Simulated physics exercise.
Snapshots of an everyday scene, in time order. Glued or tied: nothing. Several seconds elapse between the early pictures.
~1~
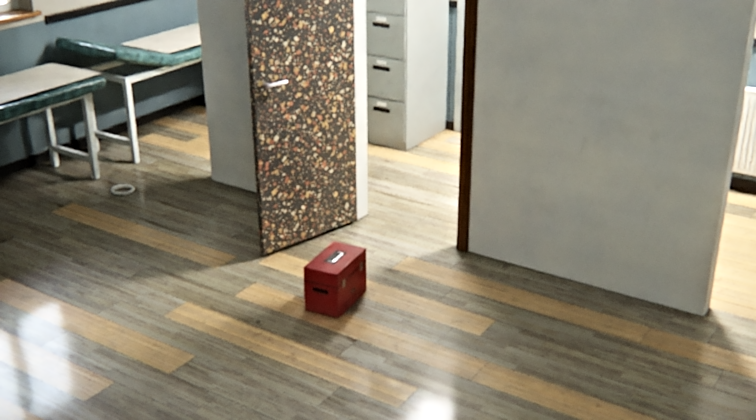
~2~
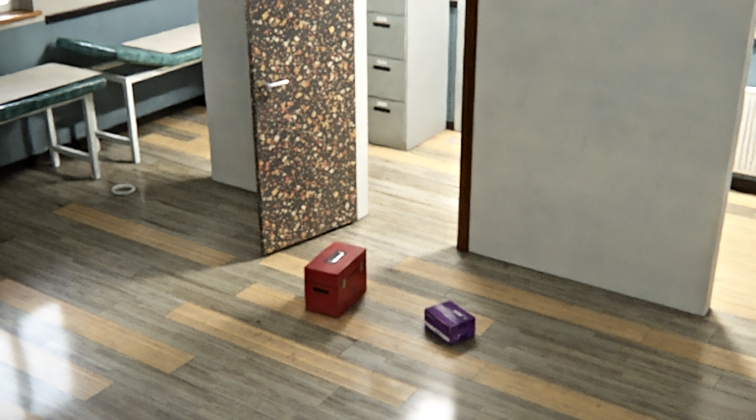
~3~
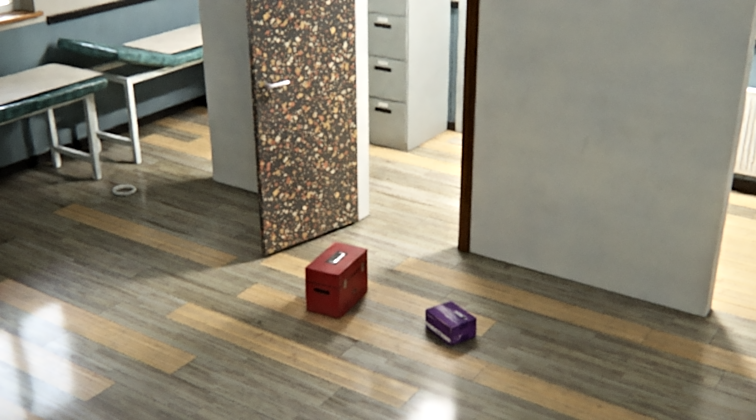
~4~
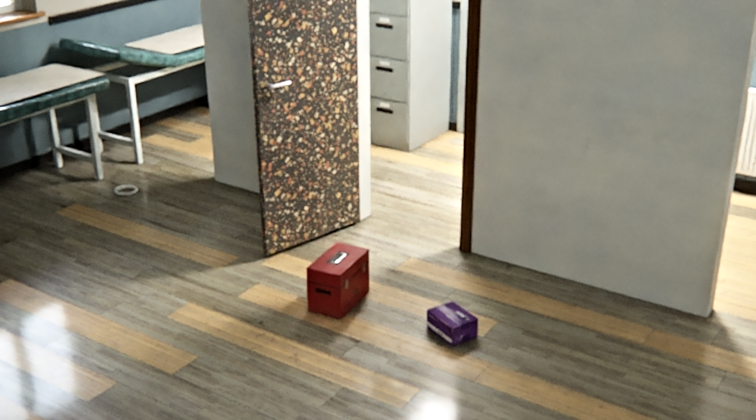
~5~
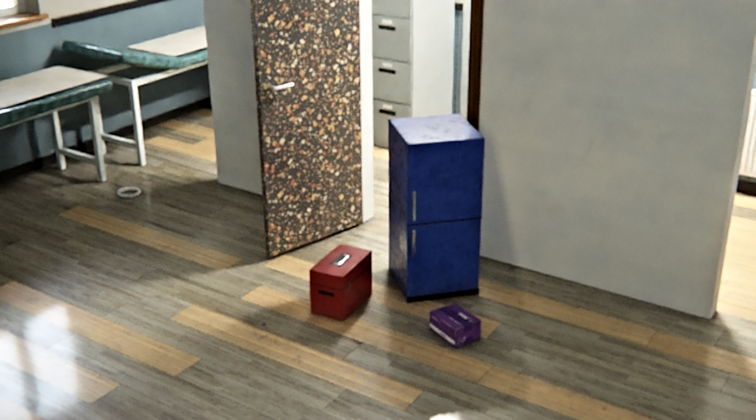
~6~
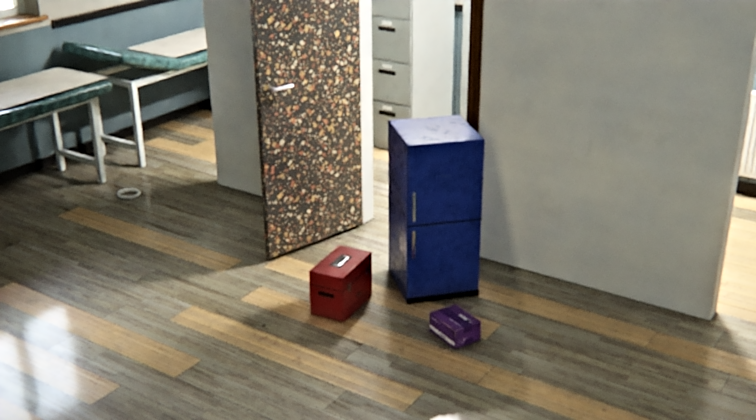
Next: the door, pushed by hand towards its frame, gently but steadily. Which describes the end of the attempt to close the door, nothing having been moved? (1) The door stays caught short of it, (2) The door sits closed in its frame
The door stays caught short of it (1).
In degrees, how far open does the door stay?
Angle: About 40°.
Then, 0.50 s later than the last frame, door at 92°.
Then, 0.80 s later than the last frame, door at 76°.
Then, 1.00 s later than the last frame, door at 64°.
Then, 1.30 s later than the last frame, door at 45°.
When it is over, door at 42°; all 3 as before. End places, in pixels of the last picture, blue appliance near (435, 208).
